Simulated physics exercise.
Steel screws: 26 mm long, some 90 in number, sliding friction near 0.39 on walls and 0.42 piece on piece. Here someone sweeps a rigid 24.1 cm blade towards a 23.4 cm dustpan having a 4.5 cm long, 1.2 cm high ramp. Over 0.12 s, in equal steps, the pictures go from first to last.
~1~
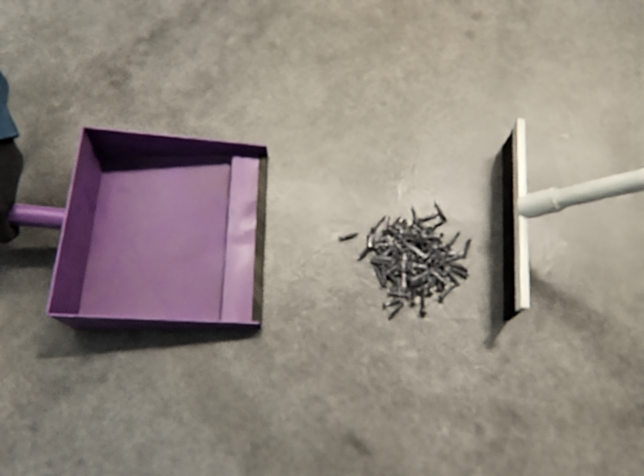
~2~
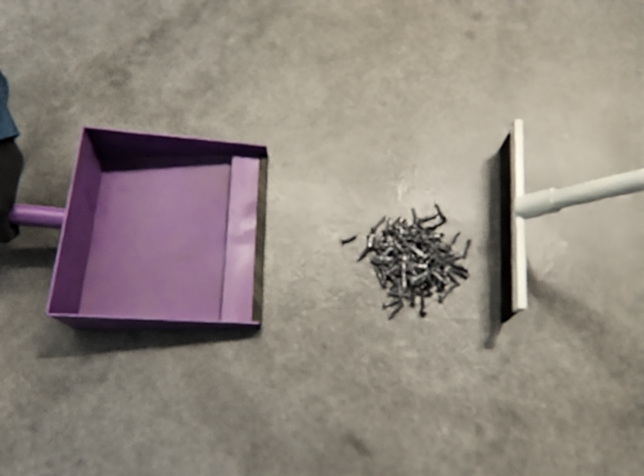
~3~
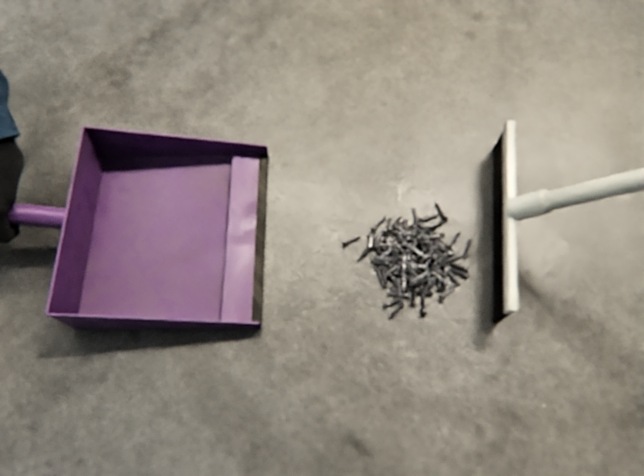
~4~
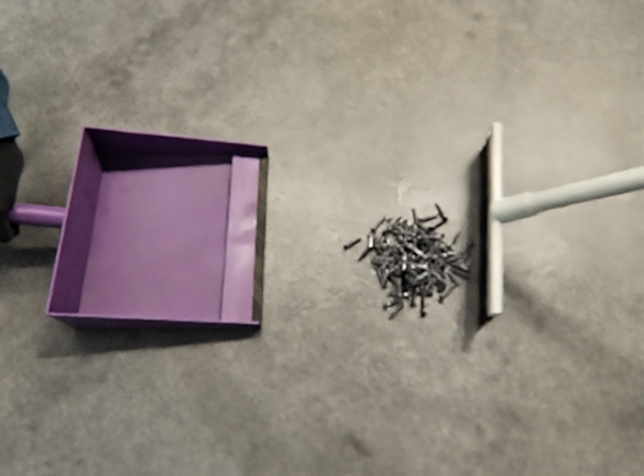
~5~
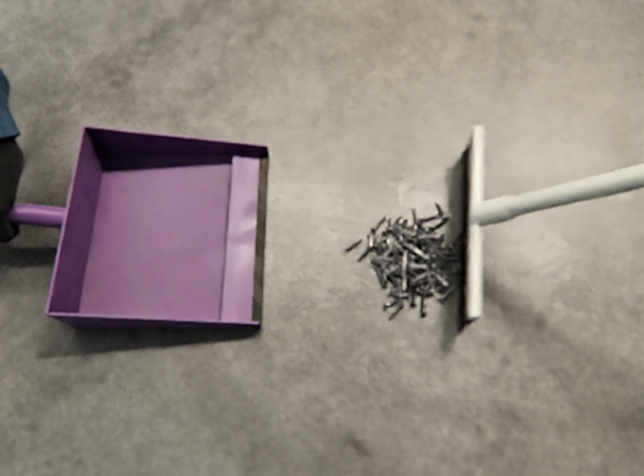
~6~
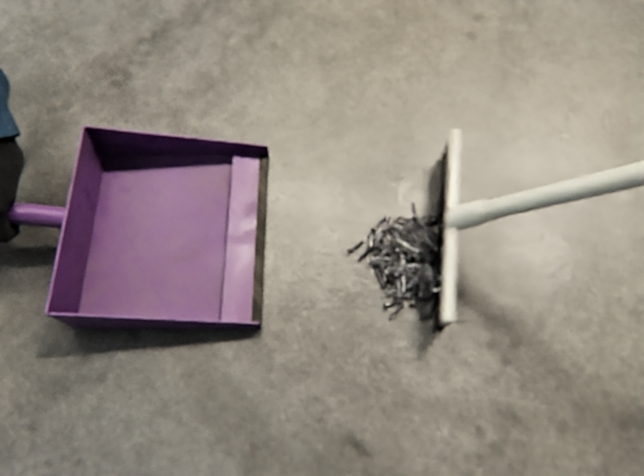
At first, a small heap of dark screws lies on a grey floor between a purple dustpan, held by a gloved hand at the left, and a pale-handled sweeping blade at the right. The blade slides slowly left, then meets the heap and presses its right side inward, while the dustpan stays still.
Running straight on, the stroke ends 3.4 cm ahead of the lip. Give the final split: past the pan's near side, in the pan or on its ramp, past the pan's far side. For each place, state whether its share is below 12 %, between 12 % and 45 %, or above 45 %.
Near side: A tiny fraction, pan: A large fraction, far side: A tiny fraction.
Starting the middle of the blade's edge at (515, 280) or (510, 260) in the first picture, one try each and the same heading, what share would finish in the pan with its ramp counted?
First try about 50 per cent, second about 55 per cent.
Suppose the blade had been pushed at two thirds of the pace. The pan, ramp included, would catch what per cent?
It would come to roughly 25 percent.
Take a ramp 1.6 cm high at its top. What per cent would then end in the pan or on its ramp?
Estimate: About 50 in a hundred.
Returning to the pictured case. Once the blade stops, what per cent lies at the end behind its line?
0 %.
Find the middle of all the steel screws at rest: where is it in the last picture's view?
Approximately (251, 265) in the last picture.
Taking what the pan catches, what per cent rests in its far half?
Something like 40 per cent of the catch.
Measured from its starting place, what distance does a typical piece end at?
Around 22 centimetres.
Then, 0.08 s after the last picture, middle of the blade 11 cm from the lip; 0 % over the lip, far side 0 %, near side 5 %.
Then, 0.13 s after the last picture, middle of the blade 7 cm from the lip; 0 % over the lip, far side 0 %, near side 5 %.
Then, 0.33 s after the last picture, middle of the blade 5 cm from the lip; 60 % over the lip, far side 0 %, near side 5 %.
In the end, near side 5 %, pan 55 %, far side 0 %, in front of the lip or behind the blade 40 %.
